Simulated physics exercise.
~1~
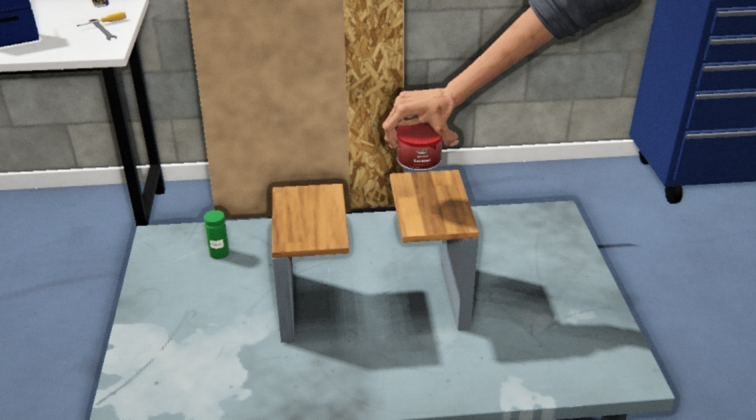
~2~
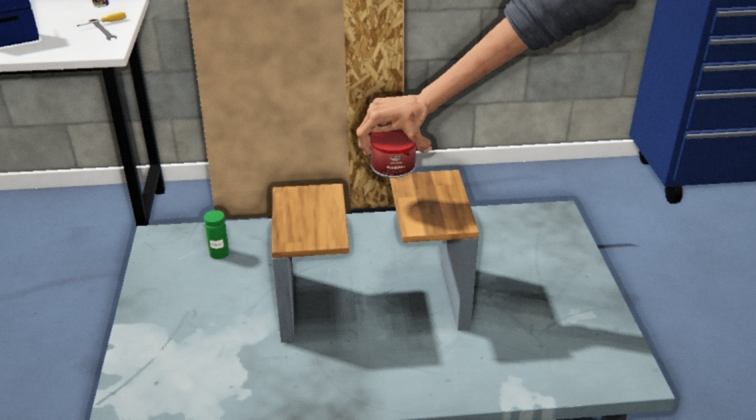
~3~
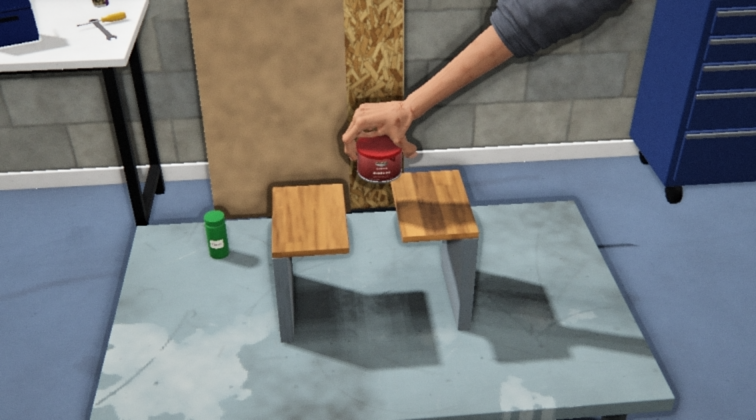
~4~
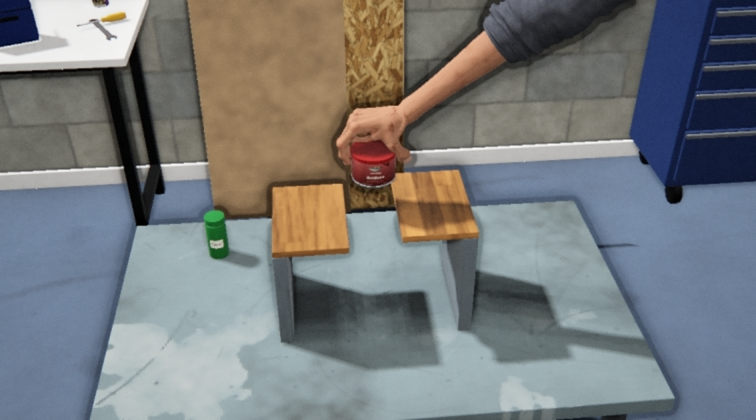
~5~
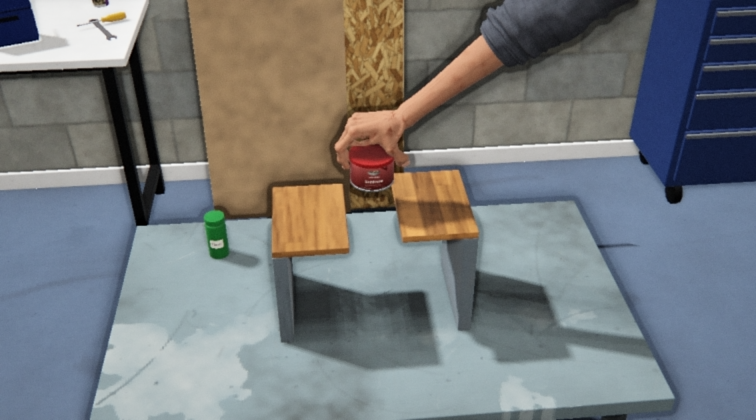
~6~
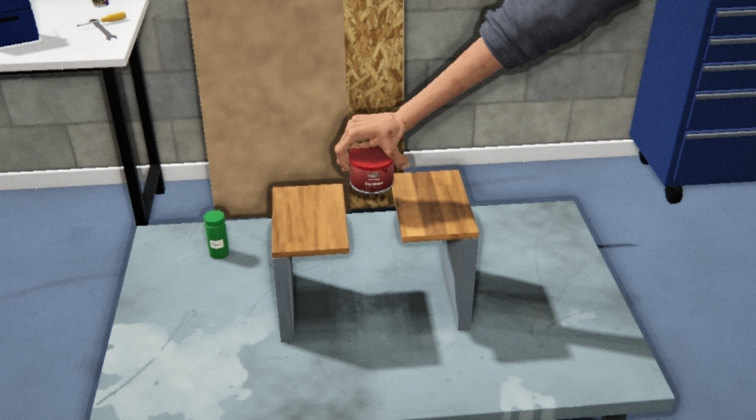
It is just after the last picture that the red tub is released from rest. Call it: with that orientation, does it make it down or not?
It makes it down.
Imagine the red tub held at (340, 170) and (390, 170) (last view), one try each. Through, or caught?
Well, first go it gets stuck, while second go it falls right through.
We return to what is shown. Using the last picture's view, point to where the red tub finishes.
Roughly (373, 290).
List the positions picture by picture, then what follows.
In the first frame, on its way; red tub (420, 146); green shaker (217, 235).
In the second frame, on its way; red tub (394, 152); green shaker (217, 235).
In the third frame, on its way; red tub (379, 158); green shaker (217, 235).
In the fourth frame, on its way; red tub (374, 162); green shaker (217, 235).
In the fifth frame, held still over the gap; red tub (372, 166); green shaker (217, 235).
In the sixth frame, held still over the gap; red tub (372, 168); green shaker (217, 235).
Then, 0.20 s after the last picture, red tub slid a little near (372, 188).
Then, 0.30 s after the last picture, red tub slid well along near (373, 243).
Then, 0.40 s after the last picture, red tub slid well along near (373, 288).
At rest, moved from the start, red tub; green shaker in place. Seen from the same camera at the end, red tub near (373, 290). The tub goes down the gap.
